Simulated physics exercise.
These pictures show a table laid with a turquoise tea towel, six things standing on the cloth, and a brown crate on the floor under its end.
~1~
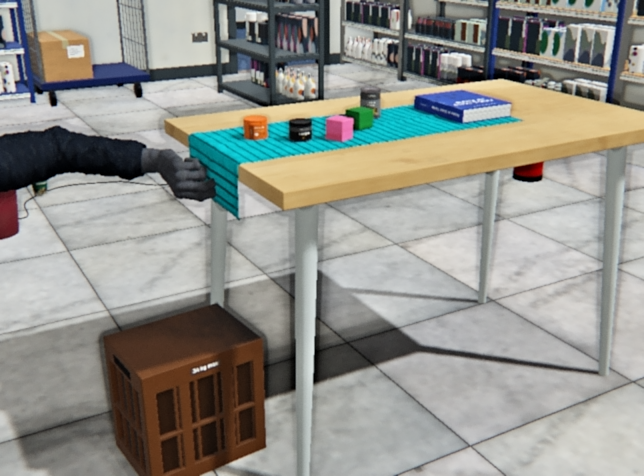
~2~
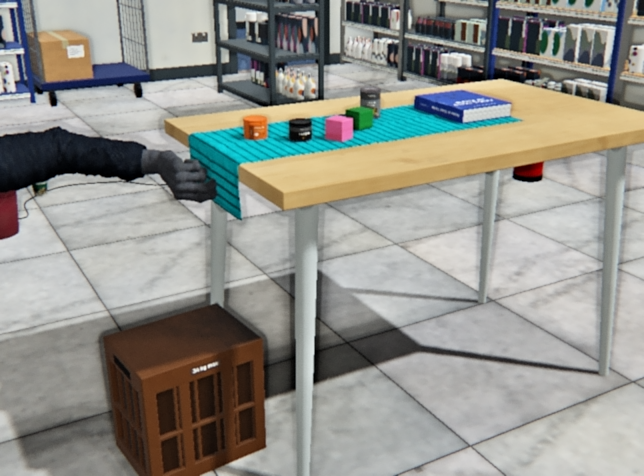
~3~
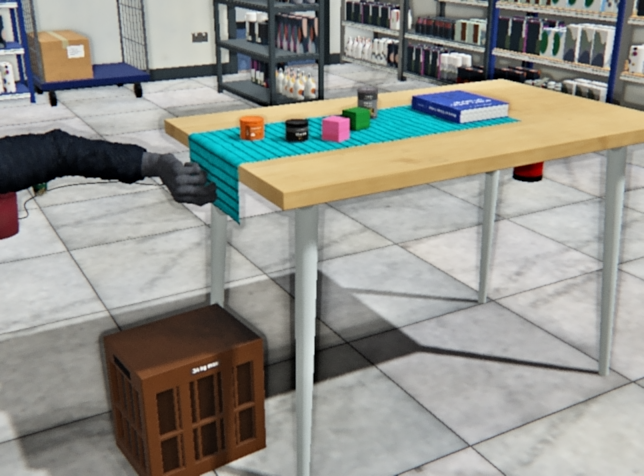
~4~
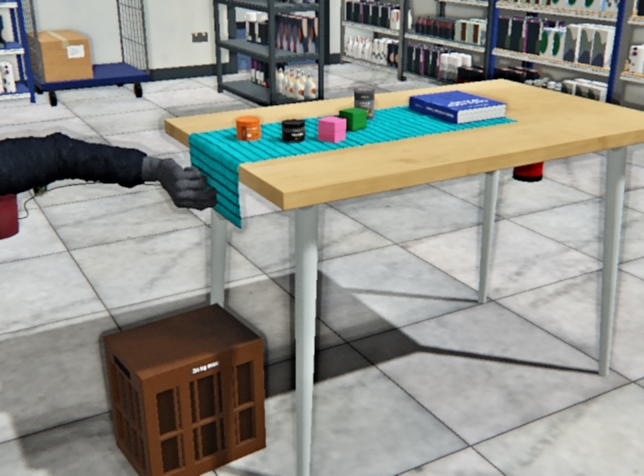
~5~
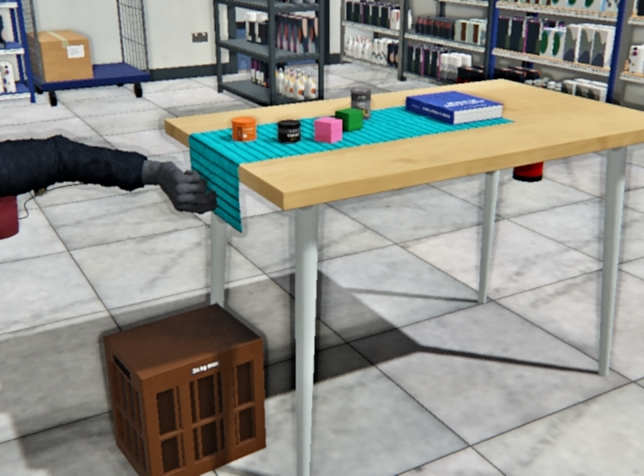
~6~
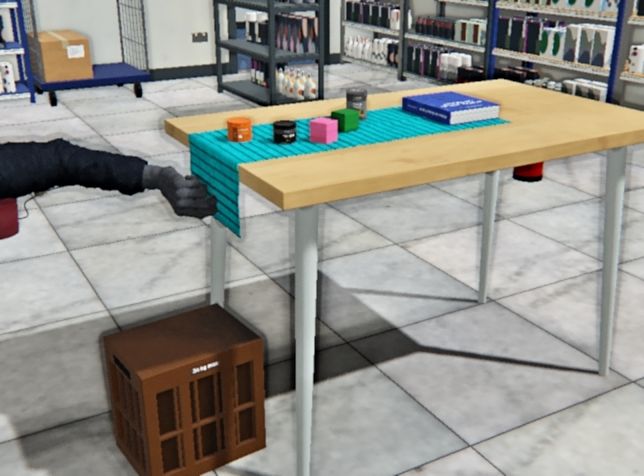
The footage shows a gloved hand at the left gripping the hanging end of a turquoise cloth and drawing it slowly downward, while the small pots, cubes, grey can and blue book on it shift slightly left along the table.
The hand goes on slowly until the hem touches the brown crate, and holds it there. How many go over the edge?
It carries off three.
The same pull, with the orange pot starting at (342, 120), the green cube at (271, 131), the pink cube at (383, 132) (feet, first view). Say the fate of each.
The orange pot stays on, the green cube tumbles off, the pink cube does not fall.
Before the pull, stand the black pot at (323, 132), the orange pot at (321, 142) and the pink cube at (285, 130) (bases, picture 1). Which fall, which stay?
The black pot is carried off, the orange pot is carried off, the pink cube drops off.
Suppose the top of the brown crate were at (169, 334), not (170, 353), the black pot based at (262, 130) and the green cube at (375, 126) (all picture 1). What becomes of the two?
The black pot is carried off, the green cube remains up.
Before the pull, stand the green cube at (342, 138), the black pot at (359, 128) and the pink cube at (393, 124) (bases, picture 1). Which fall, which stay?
The green cube falls, the black pot does not fall, the pink cube keeps its place on top.
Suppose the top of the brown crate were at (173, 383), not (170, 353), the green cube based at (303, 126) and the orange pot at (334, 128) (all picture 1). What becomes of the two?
The green cube goes over; the orange pot comes down.
Soon after, hem near (216, 256); orange pot gone.
Then, hem near (217, 302); orange pot and black pot gone.
At rest, hem on the crate; orange pot, black pot and pink cube gone. The answer is three.
